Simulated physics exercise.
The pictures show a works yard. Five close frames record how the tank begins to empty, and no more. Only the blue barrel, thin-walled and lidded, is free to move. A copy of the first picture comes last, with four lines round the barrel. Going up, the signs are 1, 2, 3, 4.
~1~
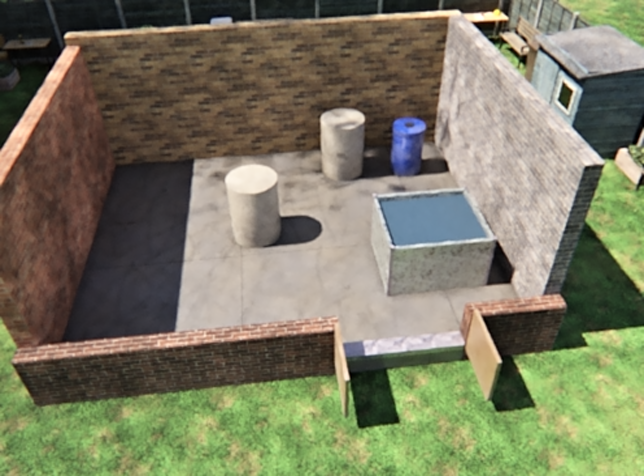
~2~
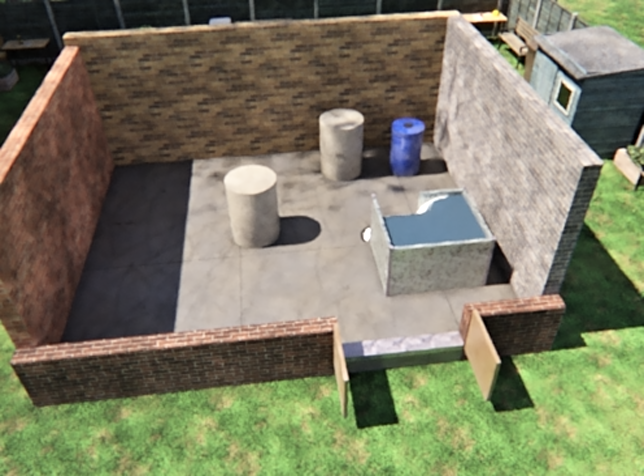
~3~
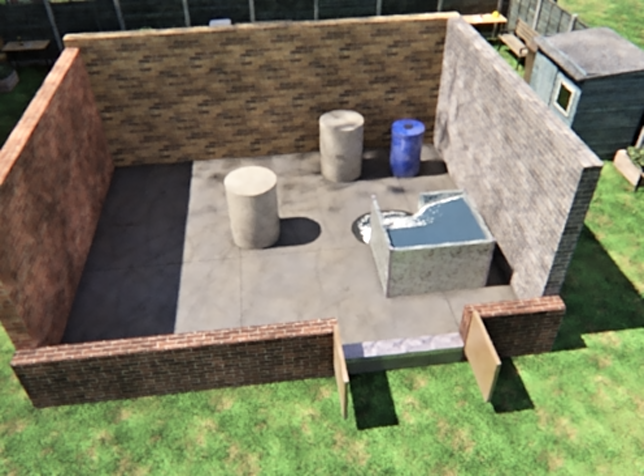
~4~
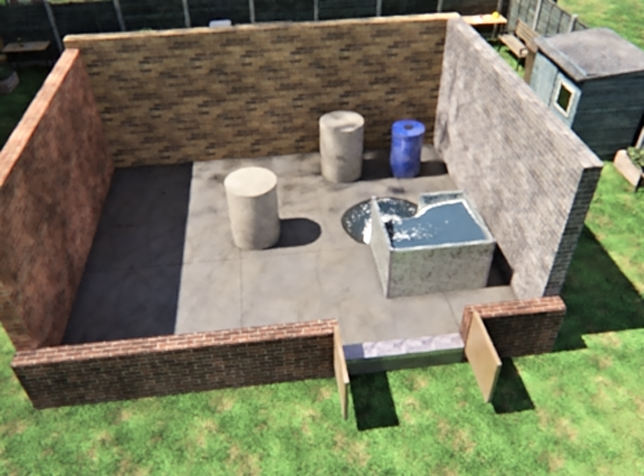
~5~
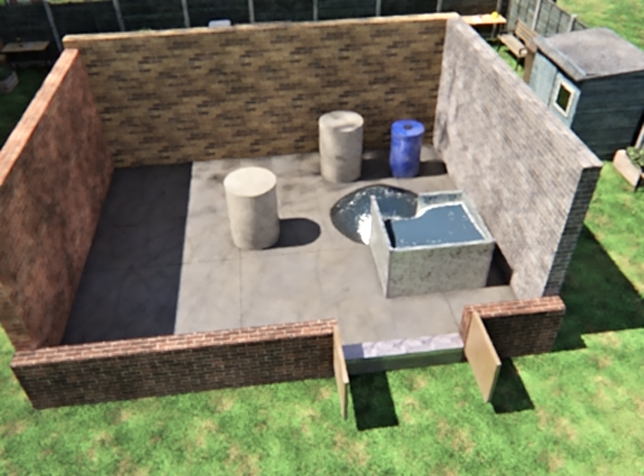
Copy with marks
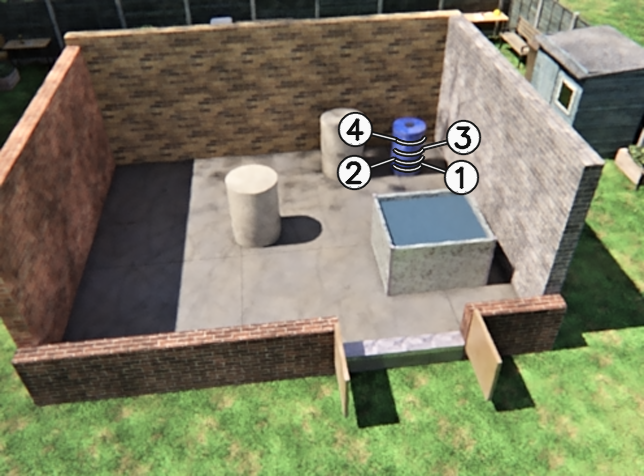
We see a walled yard with two pale cylinders, a blue barrel and a full water tank; water pours from the tank's back left corner and spreads in a dark puddle towards the barrel, which barely moves.
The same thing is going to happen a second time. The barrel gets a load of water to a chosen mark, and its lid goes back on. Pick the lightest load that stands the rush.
The answer is mark 2.
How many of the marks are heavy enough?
Three of them.
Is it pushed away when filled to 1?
Yes.
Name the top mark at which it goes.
It is 1.
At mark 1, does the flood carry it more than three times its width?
No, it does not.
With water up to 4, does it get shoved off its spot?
No, that is safe.
In white, 1 at (410, 170); 2 at (410, 163); 3 at (411, 154); 4 at (412, 143); from the bottom up 1, 2, 3, 4.
Choosing 1, it is pushed about its own width away.
Choosing 2, it does not move.
Choosing 3, it does not move.
Choosing 4, it does not move.
